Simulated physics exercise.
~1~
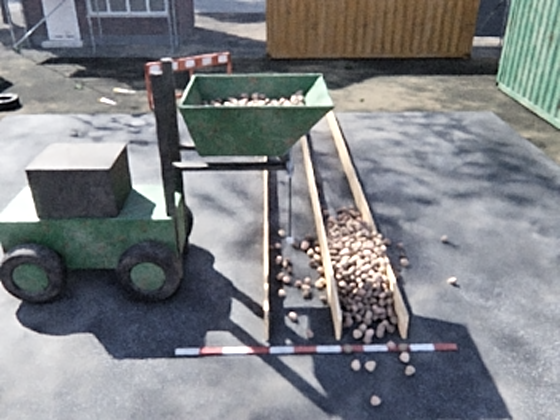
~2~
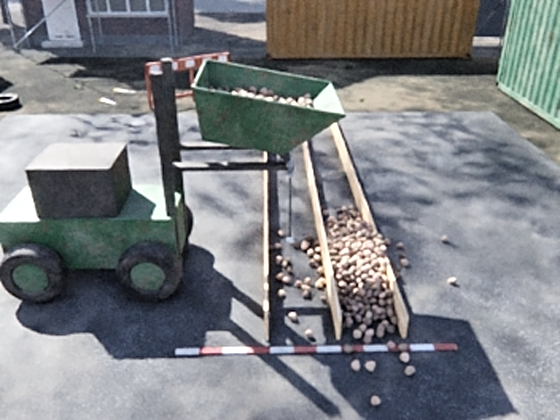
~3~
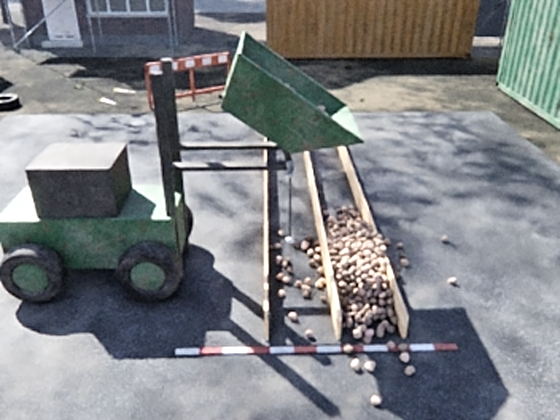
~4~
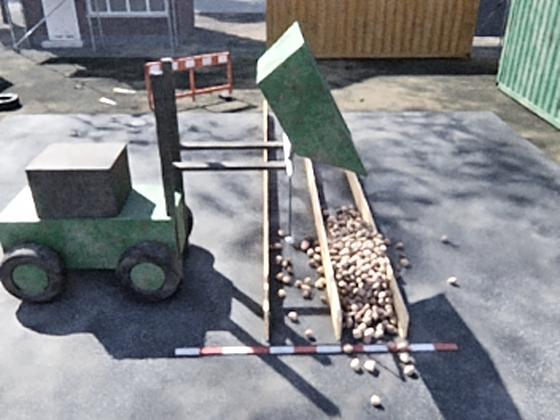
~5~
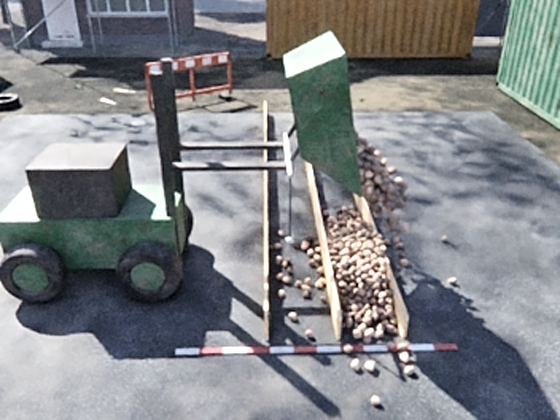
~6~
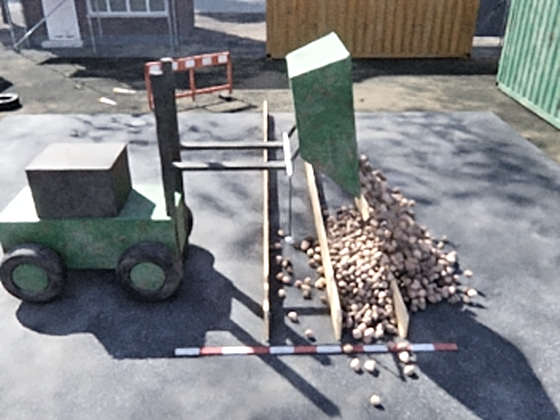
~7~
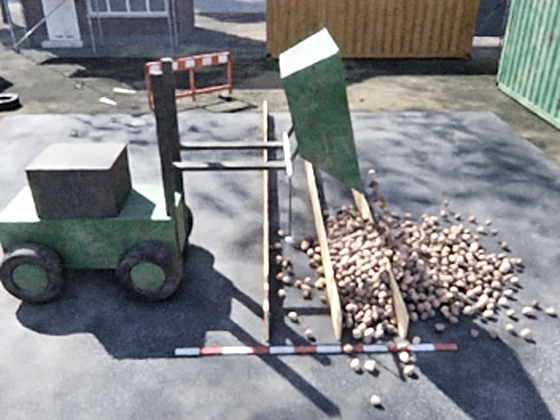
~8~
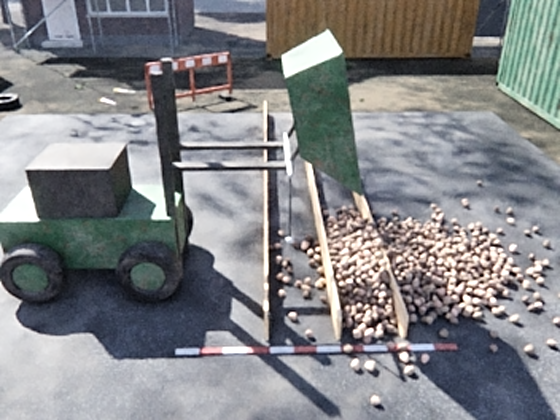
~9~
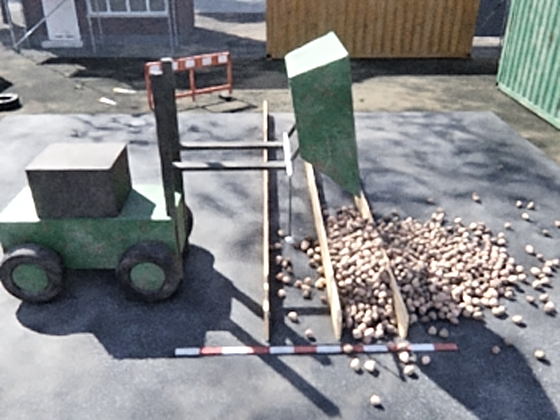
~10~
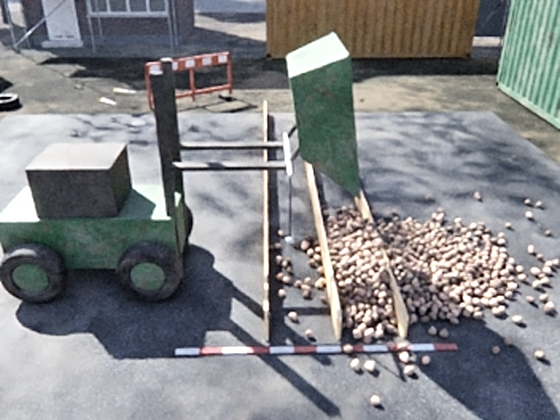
On a sunlit paved yard seen from slightly above, a green toy-like truck with black wheels and a dark box stands at left, holding a green skip of brownish stones on its forks. Beneath and right of it, wooden planks run along the ground beside a stone heap, behind a red and white staff. The skip tips steeply rightward, and stones then pour onto the heap and over the rightmost plank. It rocks slightly while the last stones fall and scatter rightward. Finally the skip hangs steeply tilted above a broad pile spread across that plank.
